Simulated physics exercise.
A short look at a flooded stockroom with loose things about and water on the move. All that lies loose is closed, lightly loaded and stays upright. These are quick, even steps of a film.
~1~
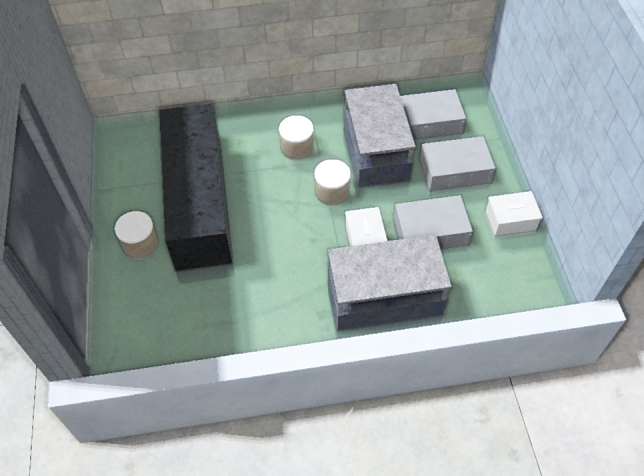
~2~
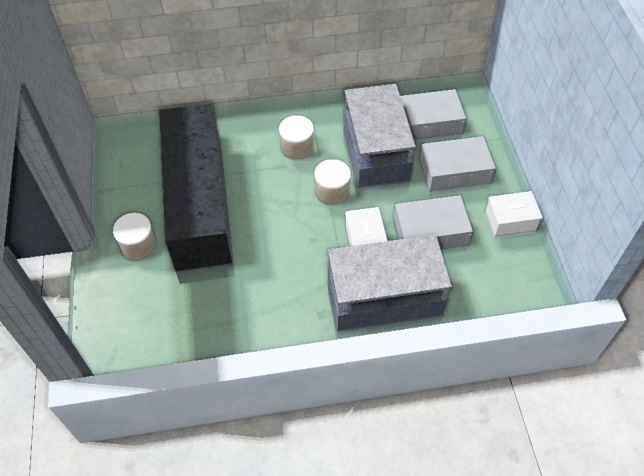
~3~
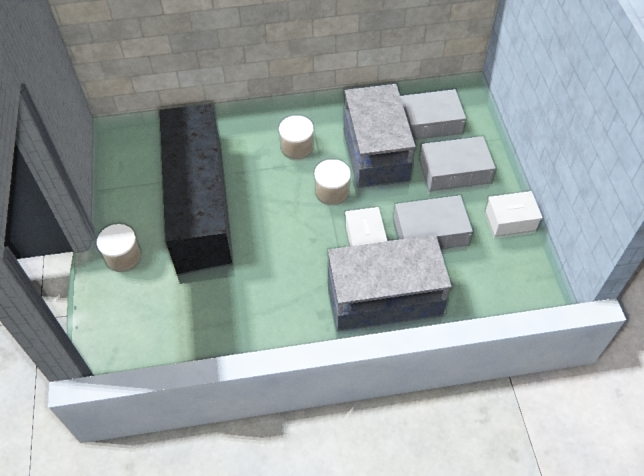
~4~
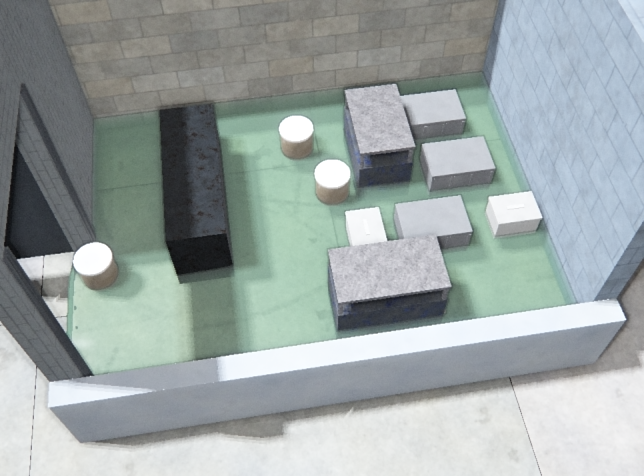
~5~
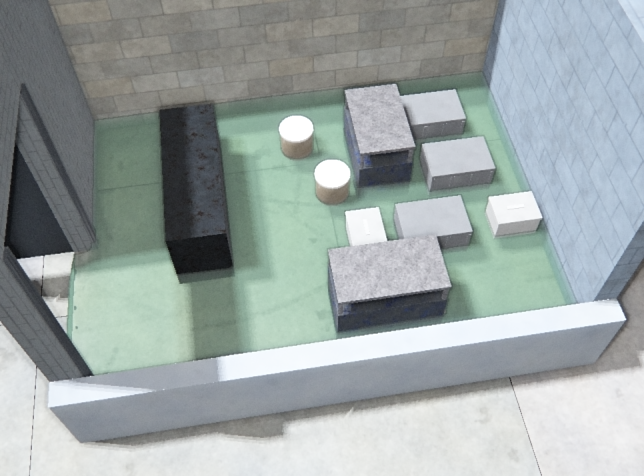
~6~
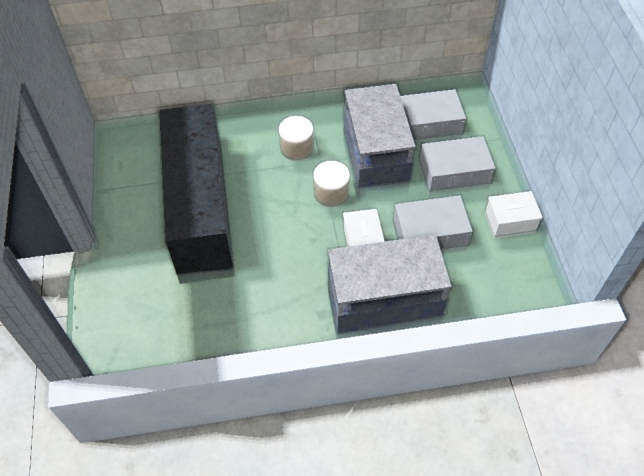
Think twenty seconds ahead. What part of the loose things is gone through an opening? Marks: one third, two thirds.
Share: From one to two thirds.
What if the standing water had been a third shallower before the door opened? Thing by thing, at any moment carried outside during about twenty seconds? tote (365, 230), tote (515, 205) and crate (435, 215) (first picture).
One after the other: Washed out, inside, still in.
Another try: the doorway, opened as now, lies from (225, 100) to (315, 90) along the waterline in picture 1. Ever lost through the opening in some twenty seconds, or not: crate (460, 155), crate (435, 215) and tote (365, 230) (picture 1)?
One after the other: No, carried outside, through.
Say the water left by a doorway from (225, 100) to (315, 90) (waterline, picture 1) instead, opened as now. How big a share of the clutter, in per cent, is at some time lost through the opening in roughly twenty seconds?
Roughly 60 per cent.
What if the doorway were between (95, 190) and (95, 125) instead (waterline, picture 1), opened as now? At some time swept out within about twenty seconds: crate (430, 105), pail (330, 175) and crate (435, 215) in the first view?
One after the other: Stays, stays, kept in.
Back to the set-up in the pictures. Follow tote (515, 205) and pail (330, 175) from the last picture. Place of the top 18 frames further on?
Close to (486, 240) and (251, 209).
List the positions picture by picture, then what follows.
In the first frame, a tote at (366, 228) floats; a pail at (332, 173), afloat; 0 of 8 have shifted.
In the second frame, a tote at (366, 228), afloat; a pail at (332, 173) floats; 0 of 8 have shifted.
In the third frame, a tote at (366, 228), afloat; a pail at (332, 173), afloat; 1 of 8 have shifted.
In the fourth frame, a tote at (366, 228) floats; a pail at (332, 173) floats; 1 of 8 have shifted.
In the fifth frame, a tote at (366, 228) floats; a pail at (332, 173) floats; 1 of 8 have shifted.
In the sixth frame, a tote at (364, 229) floats; a pail at (332, 175) floats; 1 of 8 have shifted.
A moment on, 1 of 8 are out; 7 afloat.
Next, 2 of 8 are out; 6 afloat.
Later, 3 of 8 are out; 2 afloat.
In the end, 3 of 8 are out; 2 afloat.
